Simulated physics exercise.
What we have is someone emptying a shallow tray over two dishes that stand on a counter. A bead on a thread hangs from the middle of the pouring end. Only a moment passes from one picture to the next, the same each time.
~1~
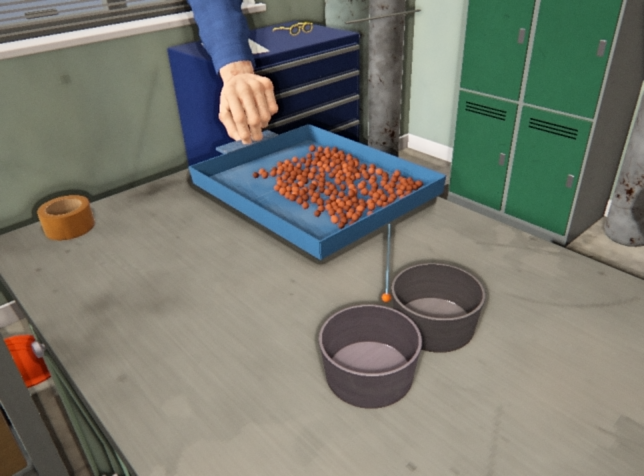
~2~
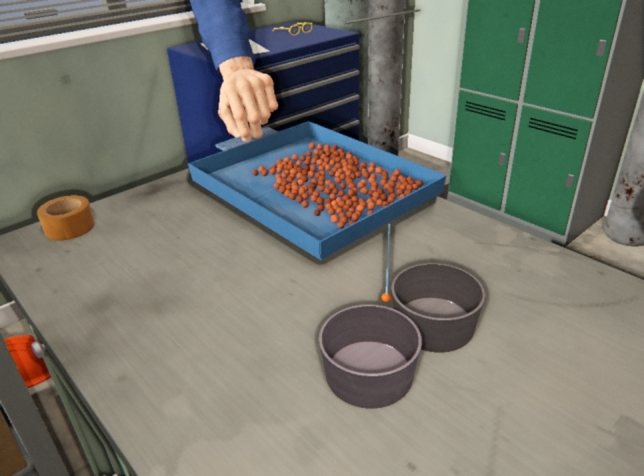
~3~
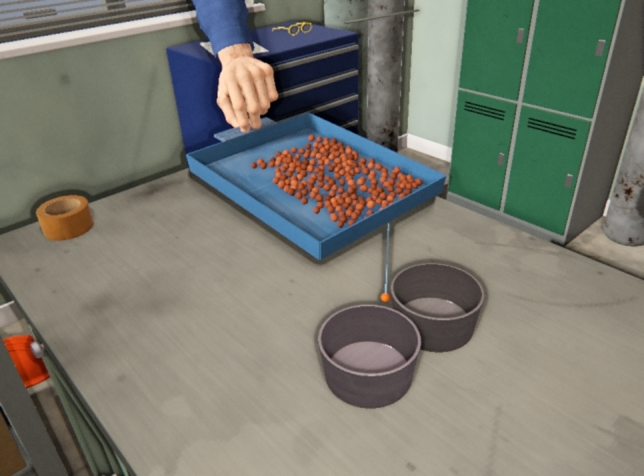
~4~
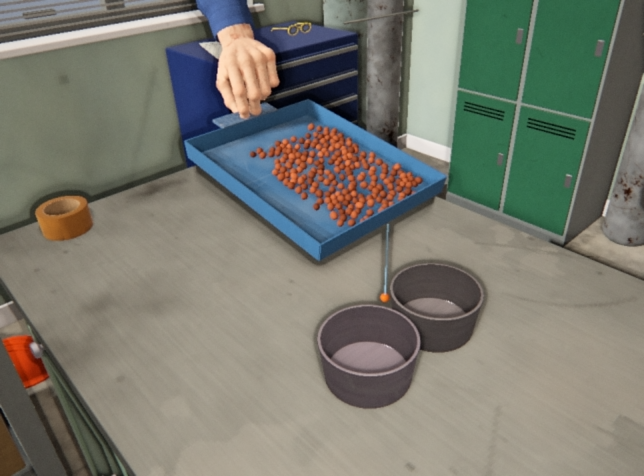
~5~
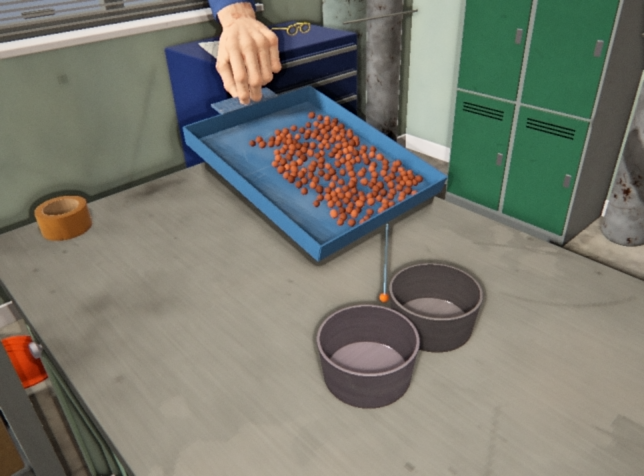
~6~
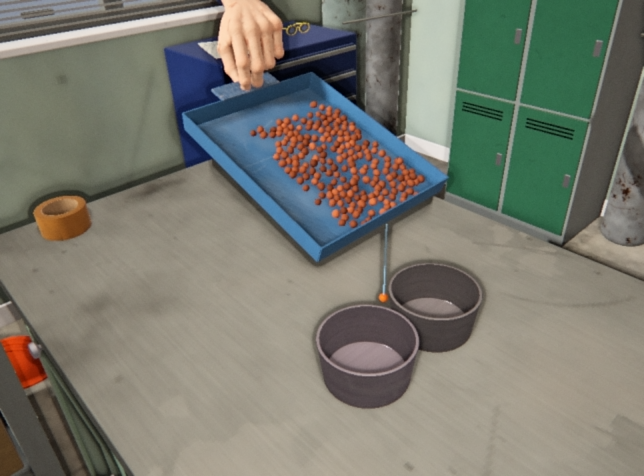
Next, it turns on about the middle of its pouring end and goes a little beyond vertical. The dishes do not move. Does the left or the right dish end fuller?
The left one ends fuller.
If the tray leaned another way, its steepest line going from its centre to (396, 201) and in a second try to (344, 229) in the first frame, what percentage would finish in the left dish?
First some 0, then 80 per cent.
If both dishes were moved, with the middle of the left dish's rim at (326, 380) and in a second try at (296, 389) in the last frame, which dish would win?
First right, then the right-hand dish.
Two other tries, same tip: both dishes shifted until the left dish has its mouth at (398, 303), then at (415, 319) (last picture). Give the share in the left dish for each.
About 20 and 60 per cent.
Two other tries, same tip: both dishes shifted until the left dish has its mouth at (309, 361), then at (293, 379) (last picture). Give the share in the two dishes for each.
In turn 20 and 30 in a hundred.
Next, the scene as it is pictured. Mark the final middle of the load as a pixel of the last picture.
At about (408, 370).
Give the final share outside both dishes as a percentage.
It comes to 40 per cent or so.
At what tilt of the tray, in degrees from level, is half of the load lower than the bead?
Around 115° of tilt.
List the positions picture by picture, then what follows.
In the first frame, corners of the pouring end near (320, 240) and (444, 176), level; middle of the load near (338, 182), clay pellets; left dish near (407, 379); right dish near (473, 325); bead on its thread near (387, 298).
In the second frame, corners of the pouring end near (320, 240) and (444, 175), level; middle of the load near (338, 180).
In the third frame, corners of the pouring end near (320, 241) and (444, 175), tipped barely, level across its low end; middle of the load near (337, 176).
In the fourth frame, corners of the pouring end near (321, 243) and (445, 176), tipped a little, level across its low end; middle of the load near (337, 170).
In the fifth frame, corners of the pouring end near (321, 245) and (445, 176), tipped a little, level across its low end; middle of the load near (338, 164).
In the sixth frame, corners of the pouring end near (321, 246) and (446, 177), tipped clearly, level across its low end; middle of the load near (340, 160); left dish near (404, 379); right dish near (470, 325).
Shortly afterwards, tray tipped steeply; all but a few on the tray; only a few in the air.
Next, tray tipped past a quarter turn; all but a few on the tray; only a few in the left dish; only a few outside both.
Some moments later, tray tipped past a quarter turn; near a third in the left dish; near a quarter in the right dish; near a third outside both.
In the end, tray tipped past a quarter turn; near a third in the left dish; near a quarter in the right dish; near half outside both.
